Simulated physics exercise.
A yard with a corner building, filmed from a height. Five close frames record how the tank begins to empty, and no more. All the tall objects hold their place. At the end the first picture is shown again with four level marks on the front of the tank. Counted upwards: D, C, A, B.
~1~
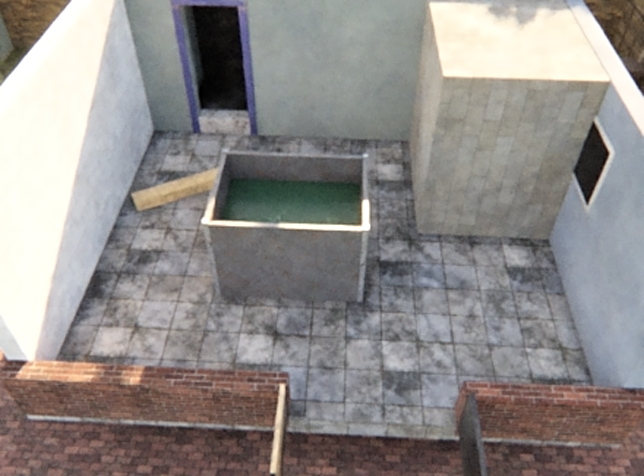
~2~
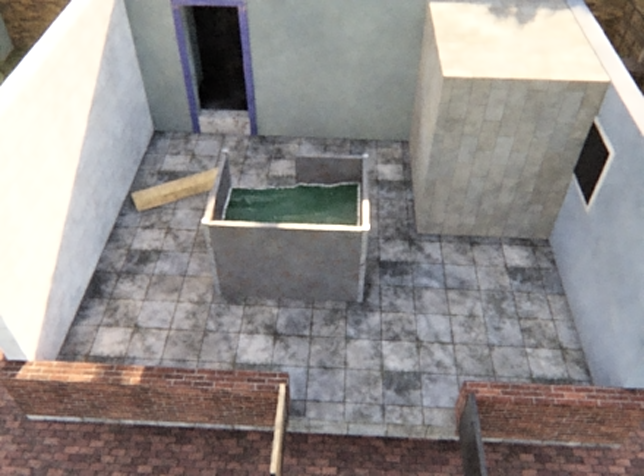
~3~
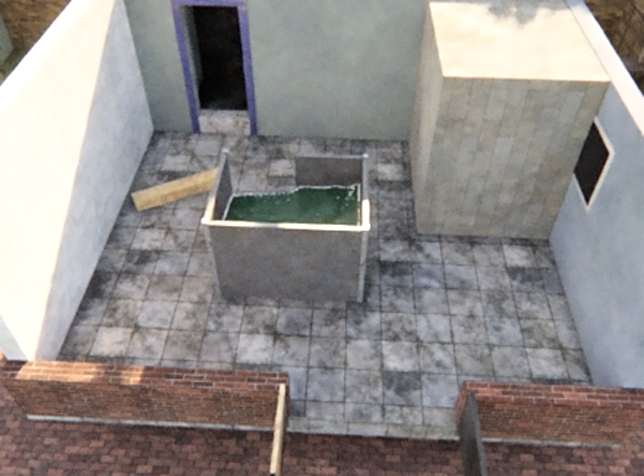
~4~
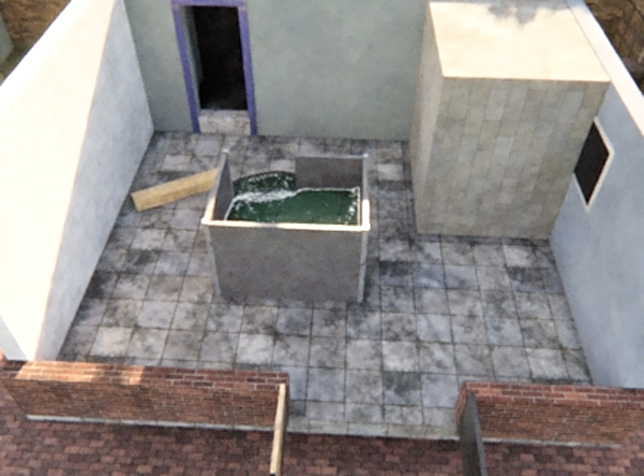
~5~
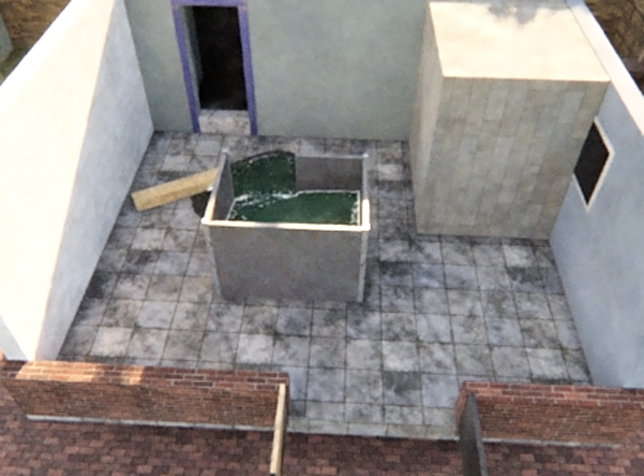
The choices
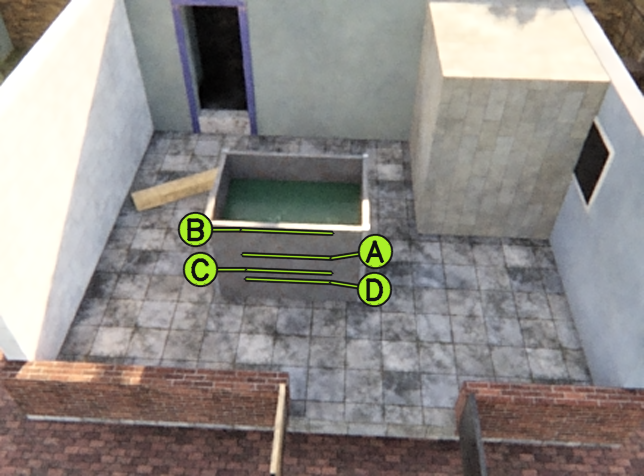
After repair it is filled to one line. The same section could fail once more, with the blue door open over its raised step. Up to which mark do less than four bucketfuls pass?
A will do.
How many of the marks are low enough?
Three of them.
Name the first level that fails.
Level B.
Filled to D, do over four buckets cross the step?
No.
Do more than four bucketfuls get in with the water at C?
No, not at all.
On the marked copy, A at (287, 256); B at (285, 231); C at (287, 271); D at (288, 280); from the bottom up D, C, A, B.
With A, a bucket or two gets in.
With B, about 11 bucketfuls get in.
With C, nothing gets over.
With D, nothing gets over.
